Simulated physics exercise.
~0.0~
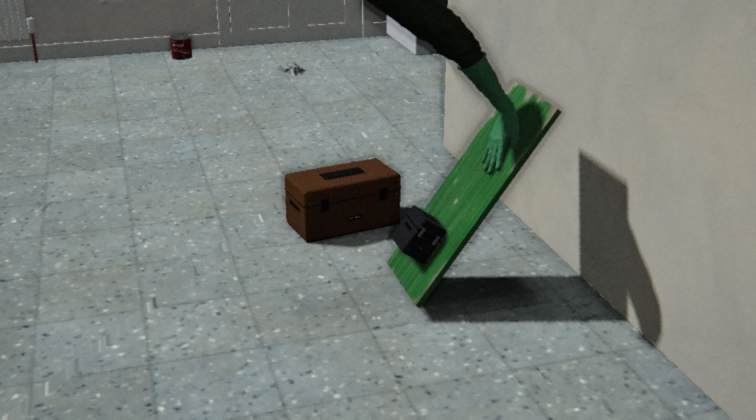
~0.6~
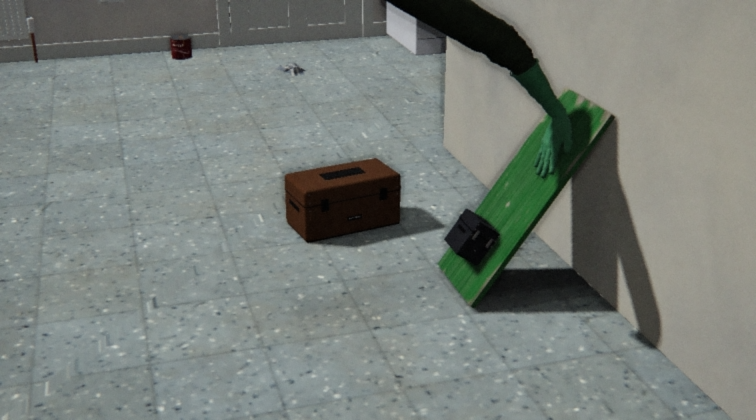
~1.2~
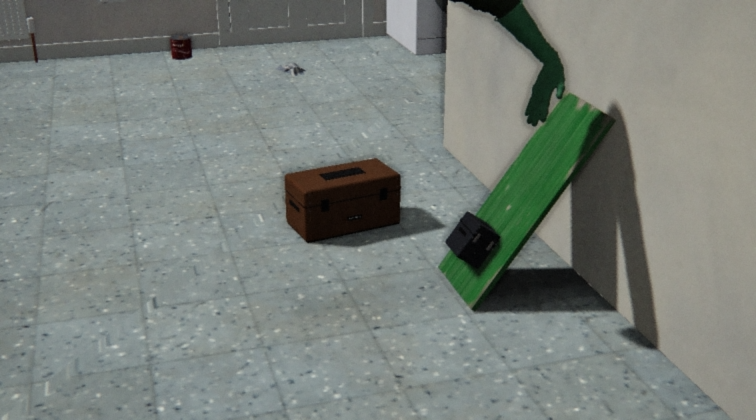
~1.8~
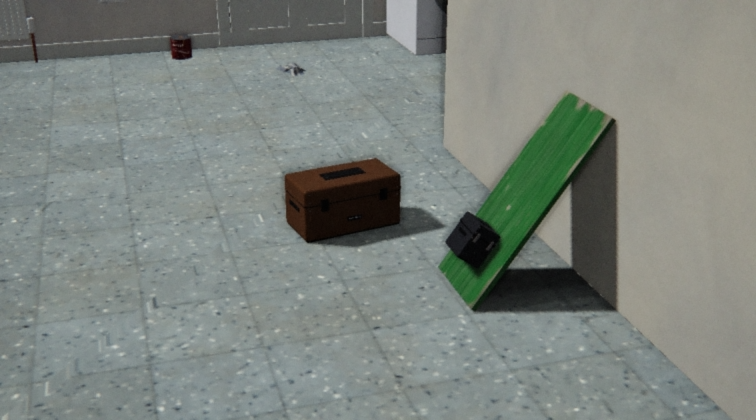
A green-gloved hand at the end of a dark sleeve holds a long green board tilted toward a bare, pale wall on the right, seen from above across a speckled tile floor. A small black object sits near the board's lower end, and a brown toolbox stands to the left, with a small red can far behind. The hand moves the board a little to the right, until its top rests against the wall. It then lets go and draws back out of view. The board stays leaning and still, and the toolbox has not moved.
